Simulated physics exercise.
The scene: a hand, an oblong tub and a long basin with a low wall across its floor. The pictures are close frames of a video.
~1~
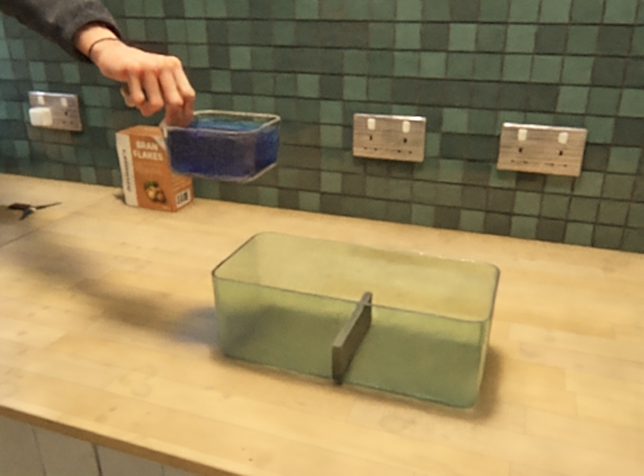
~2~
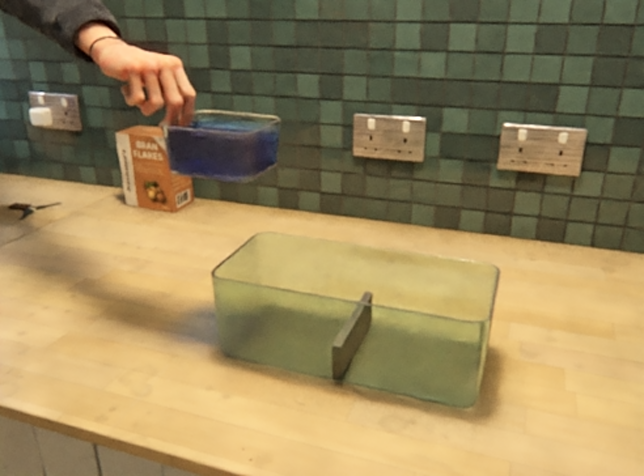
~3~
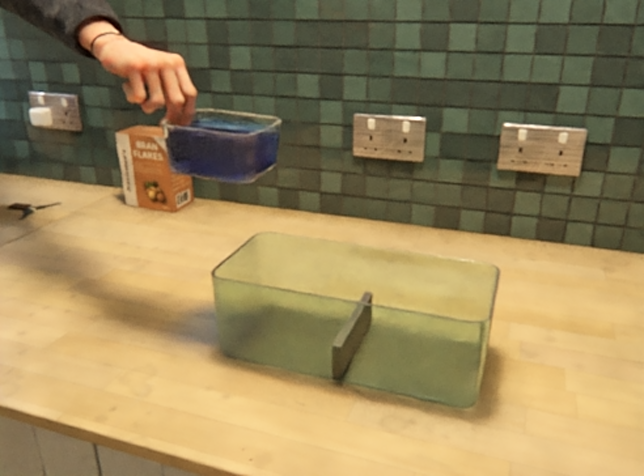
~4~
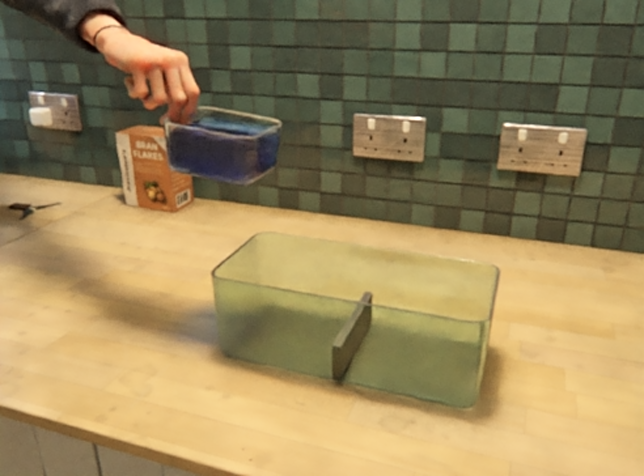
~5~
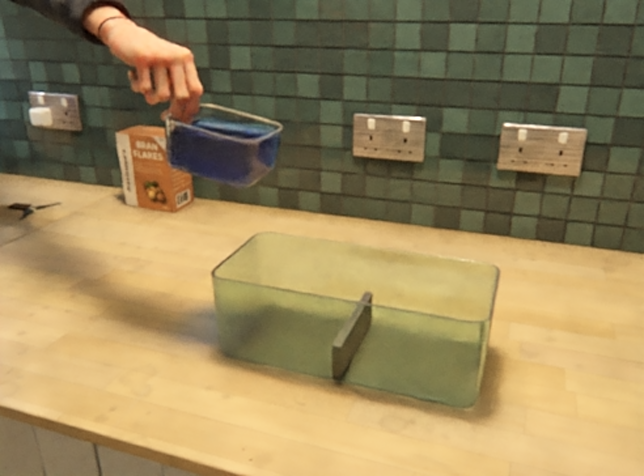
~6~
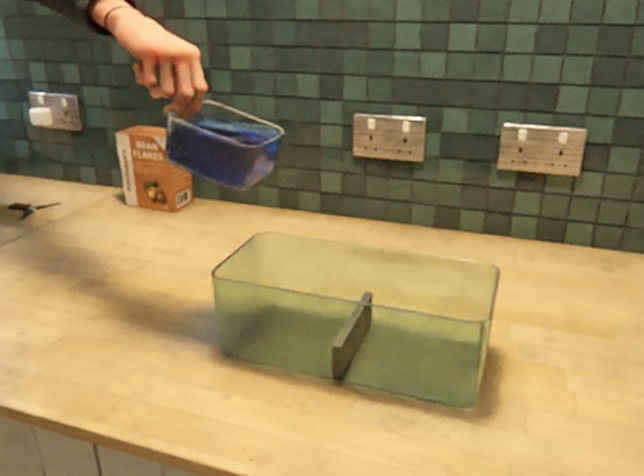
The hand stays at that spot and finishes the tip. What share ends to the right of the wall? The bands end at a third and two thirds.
The share right of the wall is under a third.
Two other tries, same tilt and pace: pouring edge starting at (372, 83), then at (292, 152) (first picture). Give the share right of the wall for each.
About 95 and 15 per cent.
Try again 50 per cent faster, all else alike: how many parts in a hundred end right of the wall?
Roughly 5 in a hundred.
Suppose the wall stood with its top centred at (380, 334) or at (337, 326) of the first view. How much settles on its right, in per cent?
In turn 15 and 30 in a hundred.
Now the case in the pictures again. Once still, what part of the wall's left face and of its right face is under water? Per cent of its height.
Near 40 on the left, 0 on the right.
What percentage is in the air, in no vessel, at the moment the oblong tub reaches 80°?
Roughly 45 in a hundred.
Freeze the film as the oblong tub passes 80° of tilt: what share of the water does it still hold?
Near 30 %.
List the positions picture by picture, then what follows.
In the first picture, tilt 0°; pouring edge (267, 127); surface from (185, 125) to (267, 131); the long basin's rim runs from (235, 253) to (495, 294); the wall's top is at (354, 317).
In the second picture, tilt 1°; pouring edge (267, 127); surface from (185, 125) to (267, 132).
In the third picture, tilt 3°; pouring edge (268, 129); surface from (185, 124) to (268, 133).
In the fourth picture, tilt 6°; pouring edge (269, 132); surface from (186, 124) to (269, 133).
In the fifth picture, tilt 10°; pouring edge (270, 136); surface from (187, 124) to (271, 135).
In the sixth picture, tilt 16°; pouring edge (271, 141); surface from (187, 125) to (273, 136).
A moment on, the oblong tub is tipped on its side and 31 per cent is still to pour, 23 is left of the wall and 0 right of it.
Next, the oblong tub is tipped right over and 3 per cent is still to pour, 89 is left of the wall and 2 right of it.
Then the oblong tub is tipped right over and 0 per cent is still to pour, 95 is left of the wall and 4 right of it.
Later the oblong tub is tipped right over and 0 per cent is still to pour, 95 is left of the wall and 4 right of it.
At rest 95 per cent lies left of the wall, 4 right of it and 1 outside.
